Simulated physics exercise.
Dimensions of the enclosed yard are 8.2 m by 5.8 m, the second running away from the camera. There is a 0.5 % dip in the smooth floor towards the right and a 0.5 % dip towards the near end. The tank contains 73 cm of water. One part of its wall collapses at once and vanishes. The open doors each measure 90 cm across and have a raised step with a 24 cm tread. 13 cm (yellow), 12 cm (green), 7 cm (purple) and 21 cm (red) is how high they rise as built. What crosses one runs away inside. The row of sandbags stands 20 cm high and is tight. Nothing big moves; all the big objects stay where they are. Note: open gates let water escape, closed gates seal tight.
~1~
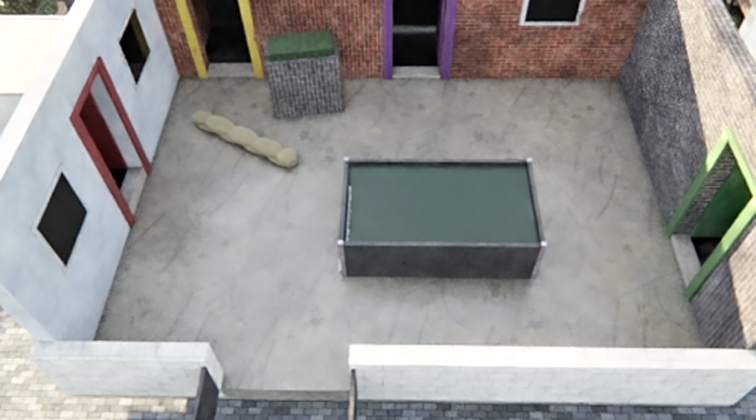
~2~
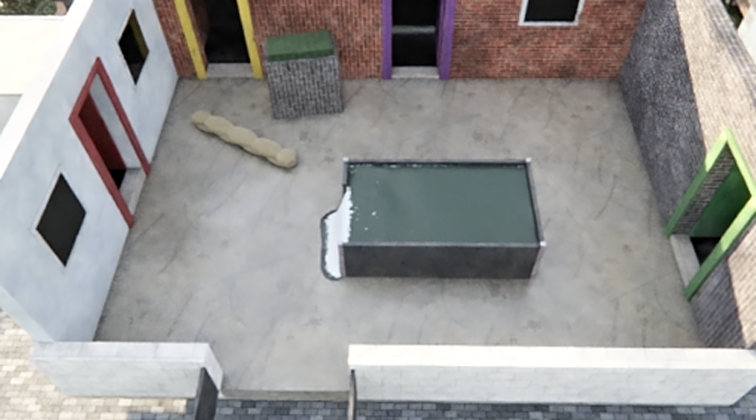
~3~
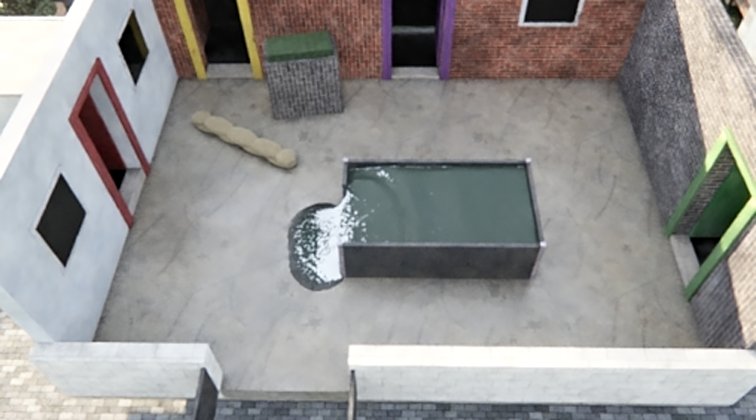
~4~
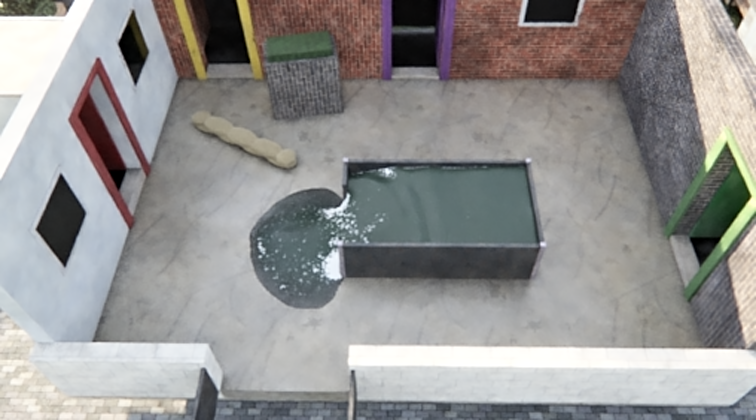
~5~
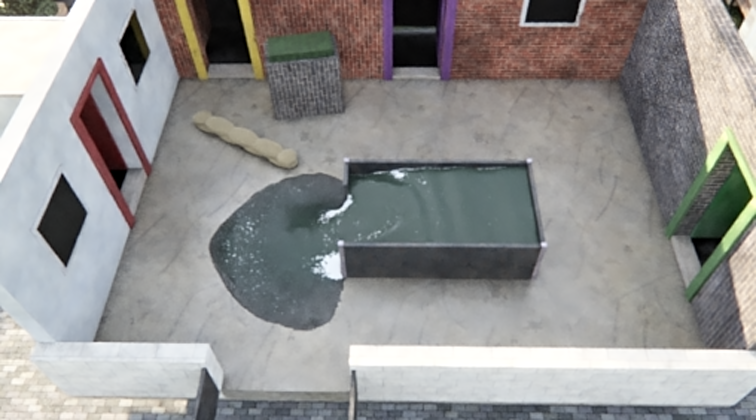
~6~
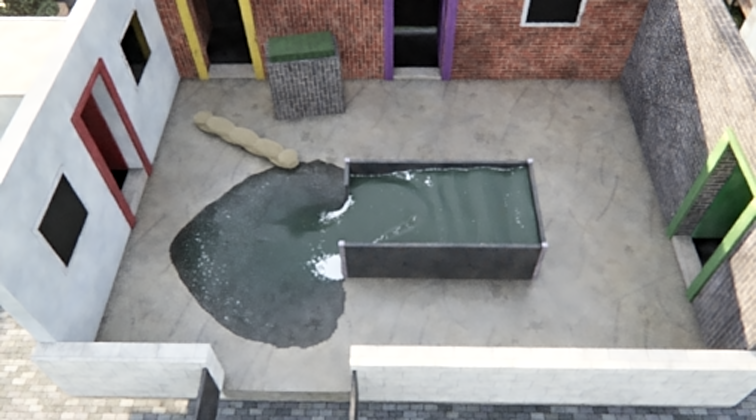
Dark green water bursts from the left end of a grey rectangular tank in a walled concrete yard, seen from high above by a still camera. Around the tank stand a red door frame at left, yellow and purple ones in the brick back wall, a green one at right, a lumpy beige roll and a green-topped block. White foam churns at the gap as the dark pool fans leftward across the floor, and ripples cross the tank.
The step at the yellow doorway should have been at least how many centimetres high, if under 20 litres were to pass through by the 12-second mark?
At least some 11.5 cm.
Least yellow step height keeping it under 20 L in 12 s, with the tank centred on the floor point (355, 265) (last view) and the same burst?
Roughly 12.0 cm is needed.
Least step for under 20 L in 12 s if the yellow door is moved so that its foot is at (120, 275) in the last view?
Something near 24 cm.
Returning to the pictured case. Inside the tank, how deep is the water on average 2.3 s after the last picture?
I'd put it at some 32 centimetres on average.
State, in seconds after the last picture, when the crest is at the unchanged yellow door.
Around 3.0 s.
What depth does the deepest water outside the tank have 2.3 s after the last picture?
About 31 cm.
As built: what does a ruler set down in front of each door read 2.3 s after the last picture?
In cm - yellow: 13, green: 0, purple: 0, red: 23.
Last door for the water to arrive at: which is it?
It is the green one.
Then, 0.7 s after the last picture water covers 25 % of the floor, deepest (40 cm) near (341, 247); it has not reached the yellow door.
Then, 2.3 s after the last picture water covers 30 % of the floor, deepest (31 cm) near (127, 245); 13 cm at the yellow door, 0 litres in over its 13 cm step.
Then, 11.3 s after the last picture water covers 90 % of the floor, deepest (10 cm) near (340, 257); 6 cm at the yellow door, 11 litres in over its 13 cm step.
At the yellow door as built, the water peaked near 15 cm, 3.1 s after the last picture.
Run again over the same 12 s with other heights there, 27 litres in over 10.5 cm, 5 litres over 14.5 cm. The limit of 20 litres is kept from about 11.5 cm up.
